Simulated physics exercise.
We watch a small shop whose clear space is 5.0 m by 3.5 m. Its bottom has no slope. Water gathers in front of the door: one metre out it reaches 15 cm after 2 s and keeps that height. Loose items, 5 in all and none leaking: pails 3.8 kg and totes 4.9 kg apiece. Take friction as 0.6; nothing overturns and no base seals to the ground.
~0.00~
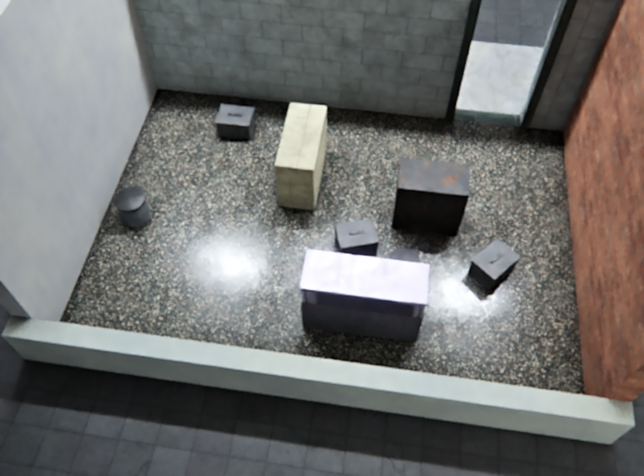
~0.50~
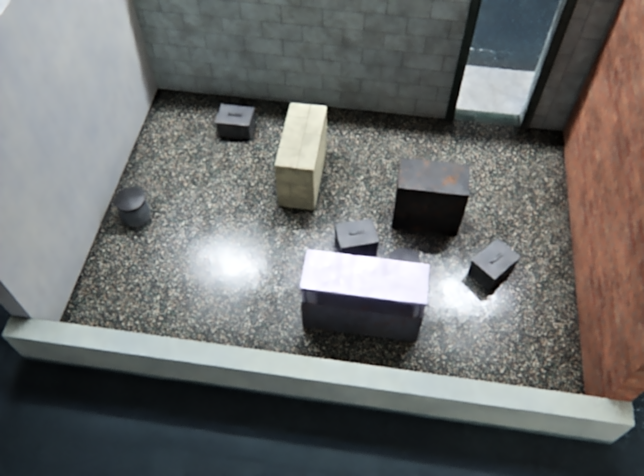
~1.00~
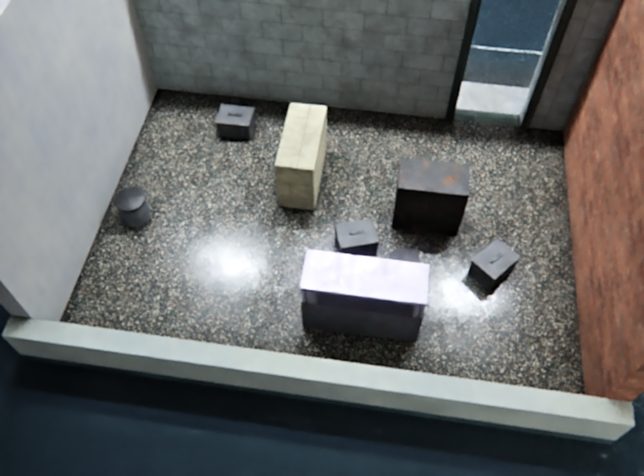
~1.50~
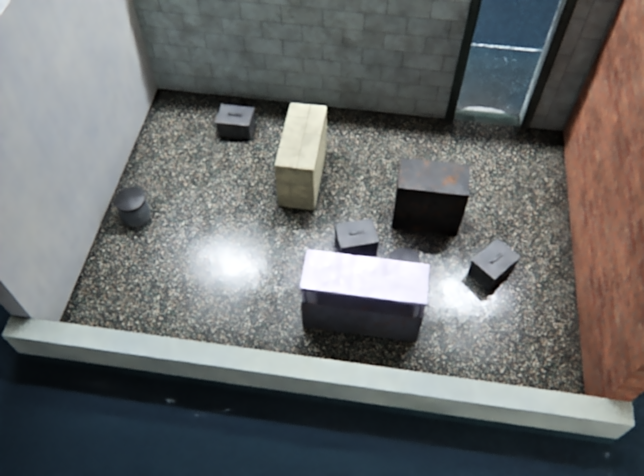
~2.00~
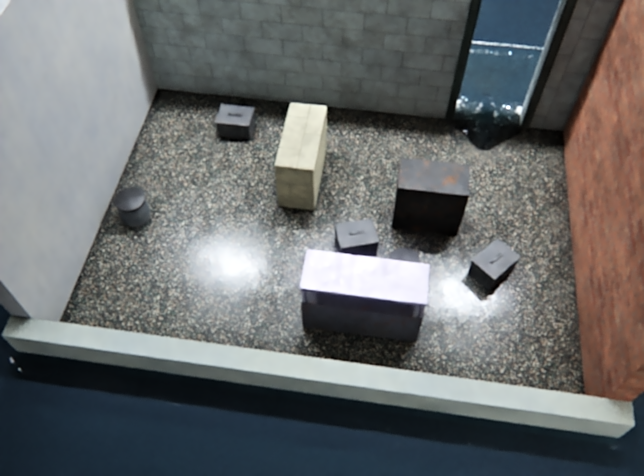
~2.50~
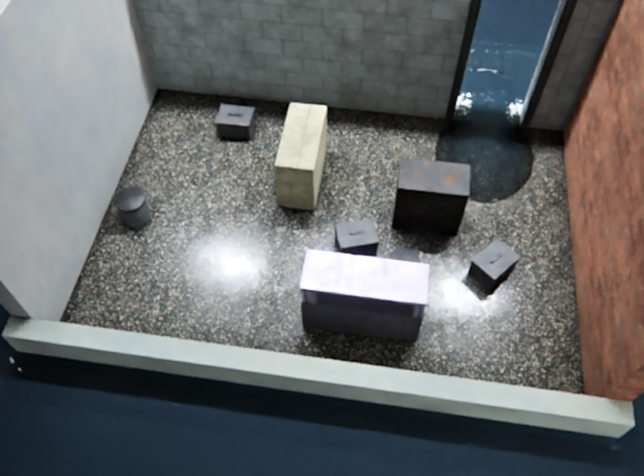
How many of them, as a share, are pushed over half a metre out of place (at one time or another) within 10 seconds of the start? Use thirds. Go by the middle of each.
Share: Not even a third.
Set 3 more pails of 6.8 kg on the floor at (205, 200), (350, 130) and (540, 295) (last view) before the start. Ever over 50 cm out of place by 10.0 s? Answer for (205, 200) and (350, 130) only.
In that order: Short of it, less.
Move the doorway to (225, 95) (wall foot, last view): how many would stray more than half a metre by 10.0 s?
In that case 2 of them.
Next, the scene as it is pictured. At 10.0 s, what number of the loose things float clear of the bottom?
0 of them.
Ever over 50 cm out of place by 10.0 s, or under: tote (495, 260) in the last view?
Answer: Past it.
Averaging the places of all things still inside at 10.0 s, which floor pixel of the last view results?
Near (268, 234).
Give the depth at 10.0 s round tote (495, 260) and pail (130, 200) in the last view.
Roughly 3 and 1 cm.
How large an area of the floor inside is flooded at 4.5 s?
Roughly 6.5 m2.
After 3.5 s 0 of 5 are over 50 cm from their spots; 0 afloat.
After 4.5 s 1 of 5 are over 50 cm from their spots; 0 afloat.
After 7.0 s 1 of 5 are over 50 cm from their spots; 1 afloat.
After 10.0 s 1 of 5 are over 50 cm from their spots, and 1 have been at some point; 0 afloat.
